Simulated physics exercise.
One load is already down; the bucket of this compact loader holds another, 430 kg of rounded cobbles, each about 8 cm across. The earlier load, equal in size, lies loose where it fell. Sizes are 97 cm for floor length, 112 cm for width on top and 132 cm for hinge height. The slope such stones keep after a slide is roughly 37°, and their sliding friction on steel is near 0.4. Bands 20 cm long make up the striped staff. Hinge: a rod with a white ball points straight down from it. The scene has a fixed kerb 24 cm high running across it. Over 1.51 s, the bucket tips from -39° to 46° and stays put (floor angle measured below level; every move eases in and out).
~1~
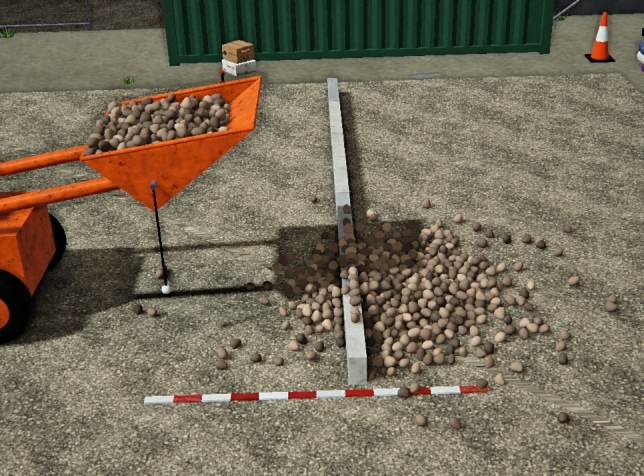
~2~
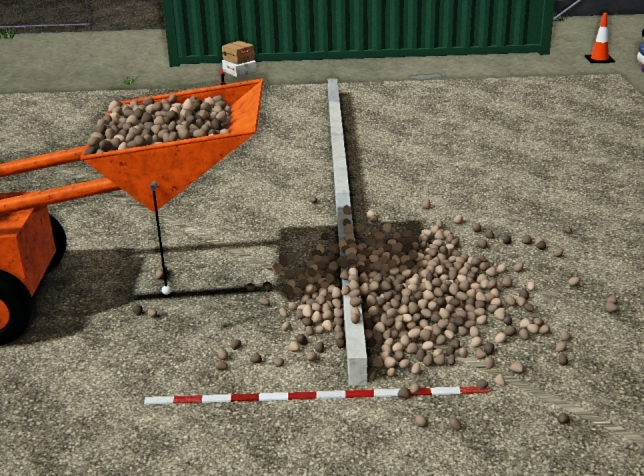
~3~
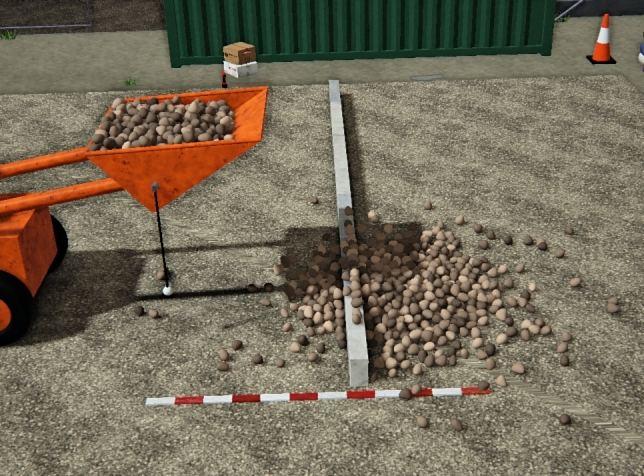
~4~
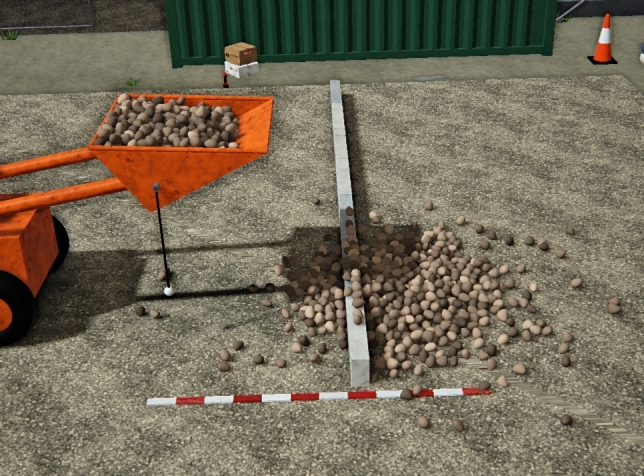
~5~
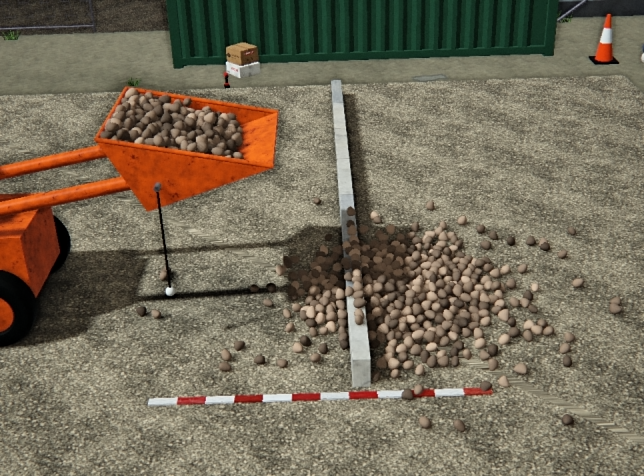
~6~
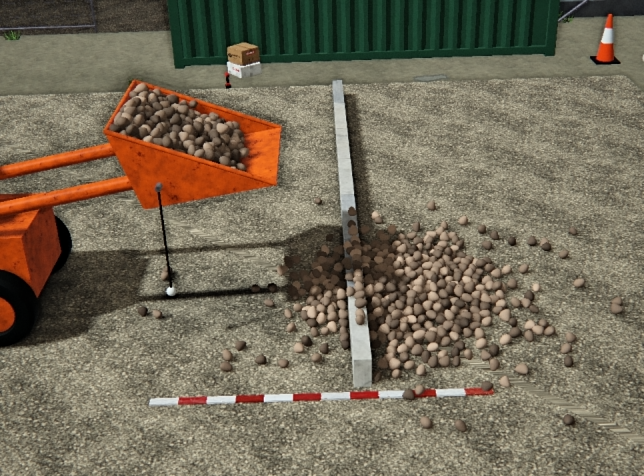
To begin with, an orange loader holds a bucket of brownish stones with its front lip raised, left of a pale kerb and a loose heap lying mostly beyond it. The bucket then rotates clockwise, its right lip lowering and its back rising, while the stones stay inside and the heap lies still.
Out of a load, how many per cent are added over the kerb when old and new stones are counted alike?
Around 0 per cent.
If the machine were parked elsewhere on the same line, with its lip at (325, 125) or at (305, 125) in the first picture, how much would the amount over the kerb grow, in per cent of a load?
Case one about 30 %, case two about 10 %.
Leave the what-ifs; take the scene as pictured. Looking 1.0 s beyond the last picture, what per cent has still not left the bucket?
I'd say about 25 per cent.
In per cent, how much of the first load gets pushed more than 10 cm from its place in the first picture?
The answer is about 5 per cent.
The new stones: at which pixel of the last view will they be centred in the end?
Middle: Approx. (293, 288) px.
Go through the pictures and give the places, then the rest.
In the first picture, the bucket is at -39°, its lip at (254, 128); the top of the load is at (177, 106). The earlier load is highest near (347, 271), 29 cm above ground level, 21 % on this side of the kerb, 80 % over the kerb.
In the second picture, lip at (256, 131), floor tilted -37°, highest stones at (168, 108).
In the third picture, lip at (261, 139), floor tilted -33°, highest stones at (145, 110).
In the fourth picture, the bucket is at -27°, its lip at (268, 151); the top of the load is at (137, 106).
In the fifth picture, the bucket is at -19°, its lip at (273, 167); the top of the load is at (136, 101).
In the sixth picture, the bucket is at -9°, its lip at (276, 184); the top of the load is at (144, 96).
Then, 0.5 s after the last picture the floor is at 33°; in per cent of one load, 97 in the bucket, 24 on this side of the kerb, 80 over the kerb; the foremost stones are at (592, 277).
Then, 1.0 s after the last picture the floor is at 46°; in per cent of one load, 26 in the bucket, 94 on this side of the kerb, 80 over the kerb; the foremost stones are at (592, 277).
Then, 1.4 s after the last picture the floor is at 46°; in per cent of one load, 0 in the bucket, 120 on this side of the kerb, 80 over the kerb; the foremost stones are at (592, 277).
Then, 3.9 s after the last picture the floor is at 46°; in per cent of one load, 0 in the bucket, 120 on this side of the kerb, 80 over the kerb; the foremost stones are at (592, 277). Net gain over the kerb, 0.
